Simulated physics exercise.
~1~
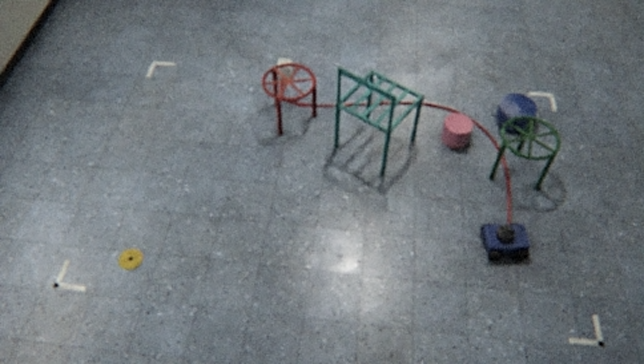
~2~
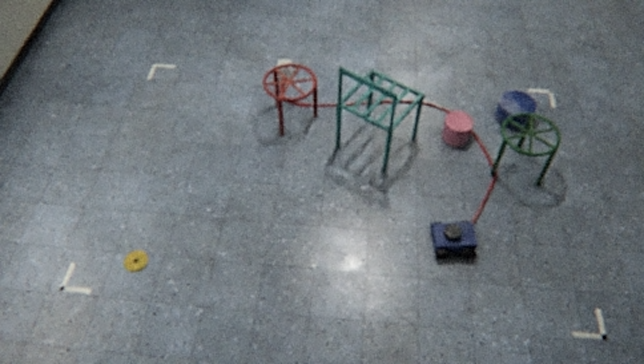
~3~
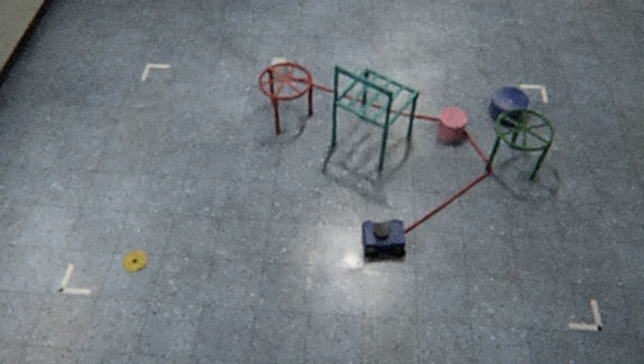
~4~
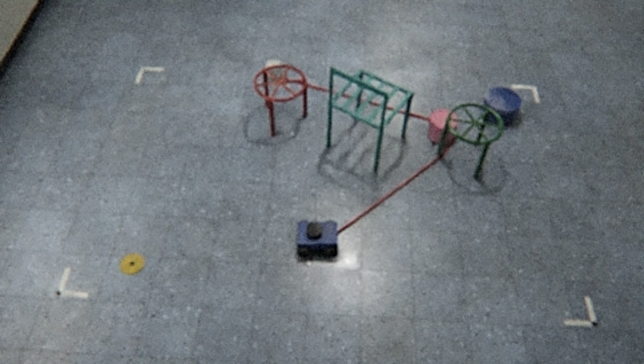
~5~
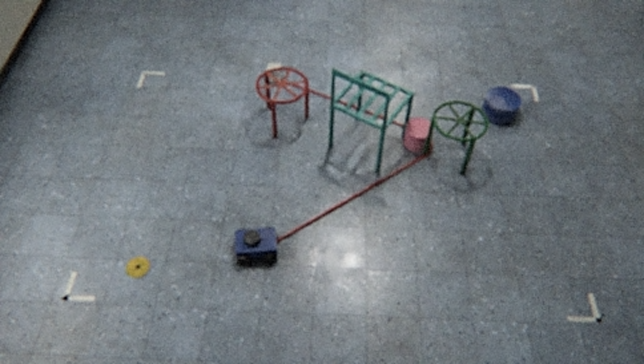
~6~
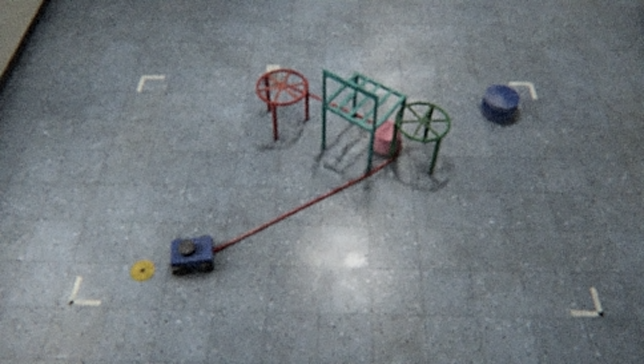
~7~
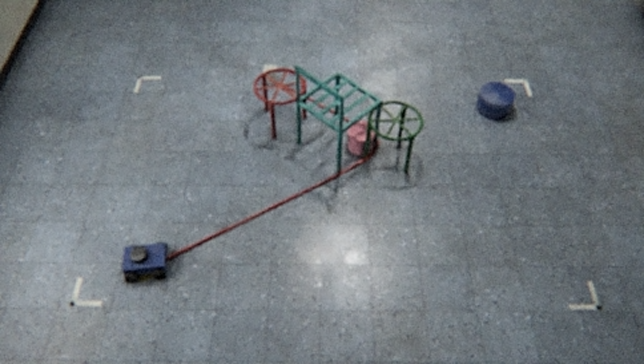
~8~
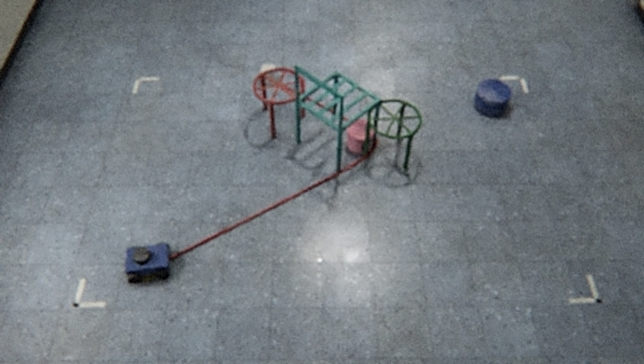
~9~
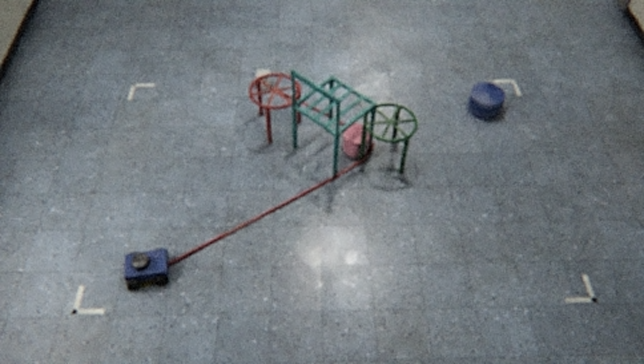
On a tiled floor, a blue cart pulls a red cord left, dragging stools together, then stops.
